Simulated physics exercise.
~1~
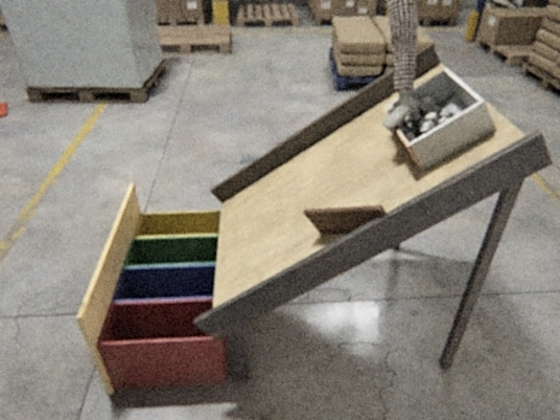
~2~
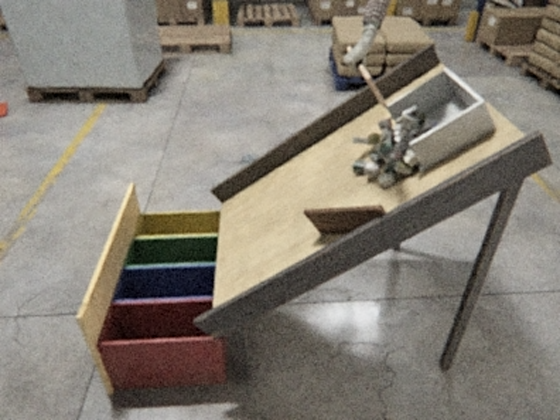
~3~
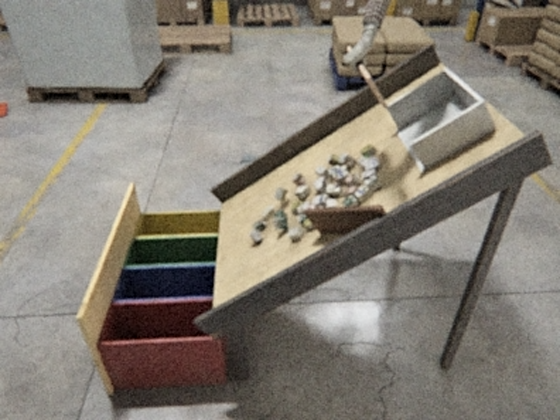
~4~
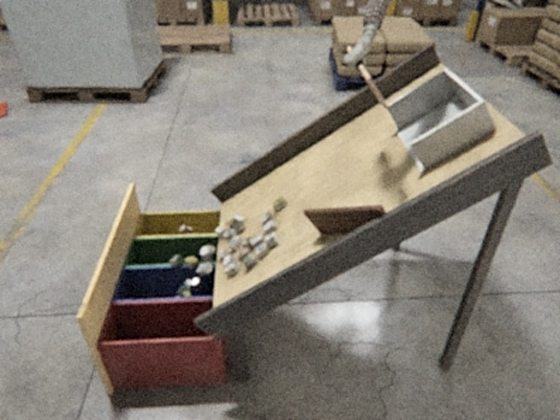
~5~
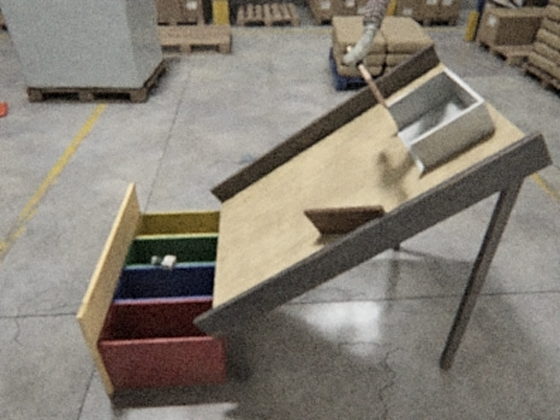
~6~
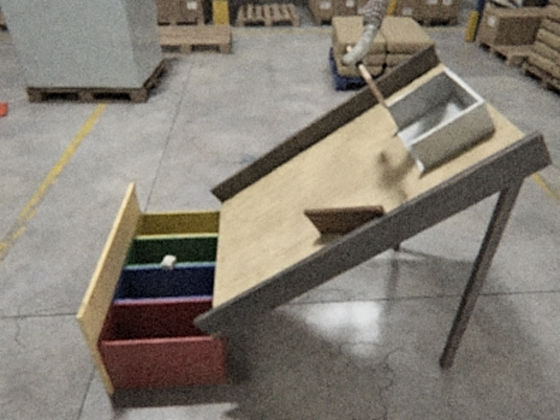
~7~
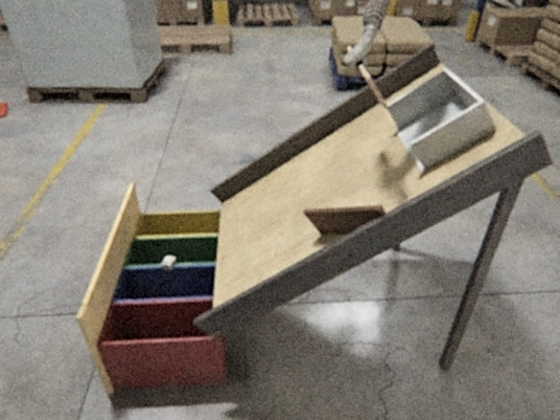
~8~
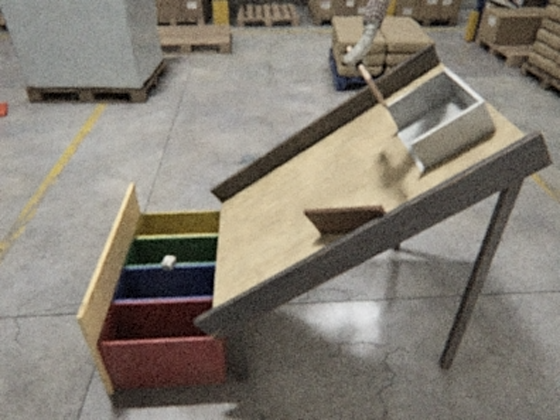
In a warehouse with a concrete floor, seen from slightly above, a sloping wooden table stands with a white pen of small pieces near its raised right end. Yellow, green, blue and red bins sit in a row under its low left edge, and an angled board is fixed partway down. A jointed arm at the top lifts the gate up and left, then holds it clear. The pieces spill out in a clump, spread down the slope past the board and drop into the bins, mainly the blue and green. The slope ends empty, with one pale piece visible between those two.
